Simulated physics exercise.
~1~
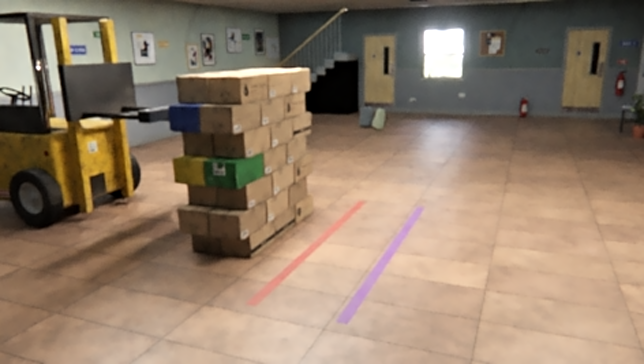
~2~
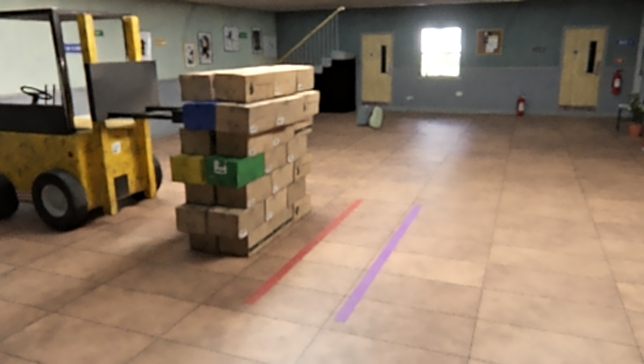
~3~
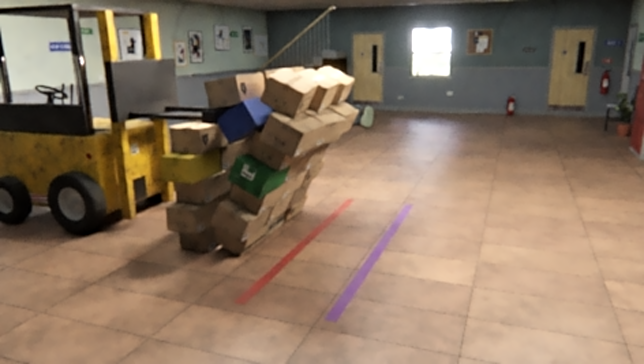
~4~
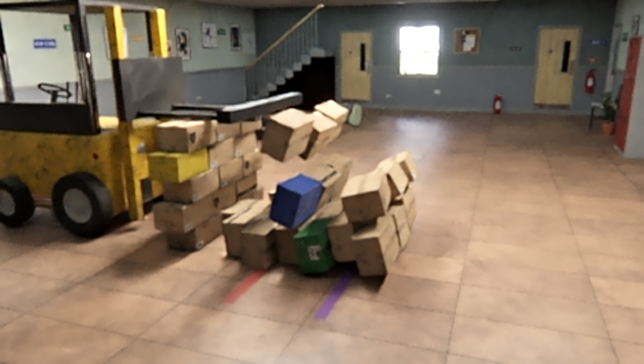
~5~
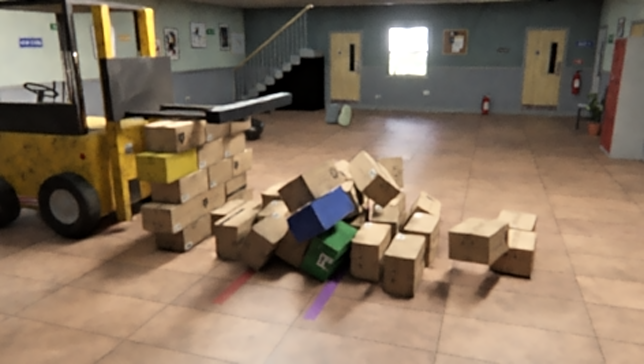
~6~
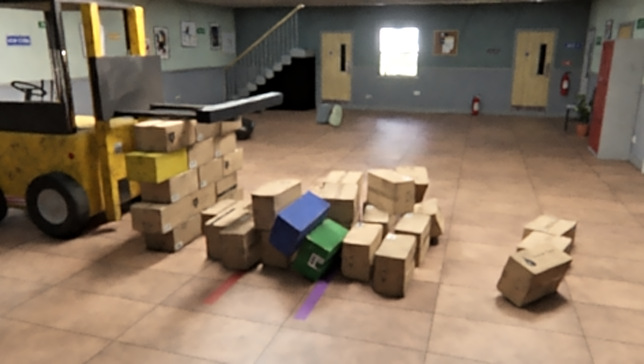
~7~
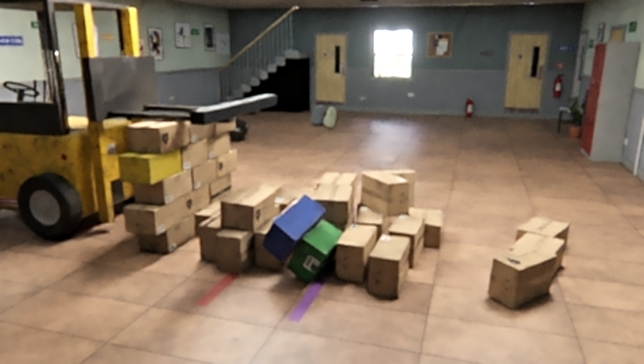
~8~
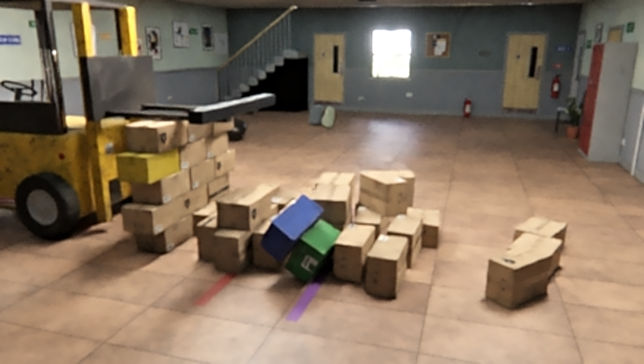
At first, a tall, loose stack of cartons stands in a tiled hall, with a yellow lift truck to its left and a red and a purple line on the floor to its right. The truck drives its level beam into the stack, and the upper rows lean right. They topple across the lines, the blue and green cartons tumbling with them, while two cartons land farther out on the right. The truck stops and the heap settles. Finally, the blue carton rests tilted against the green one past the red line, while the yellow carton remains in the part still standing.
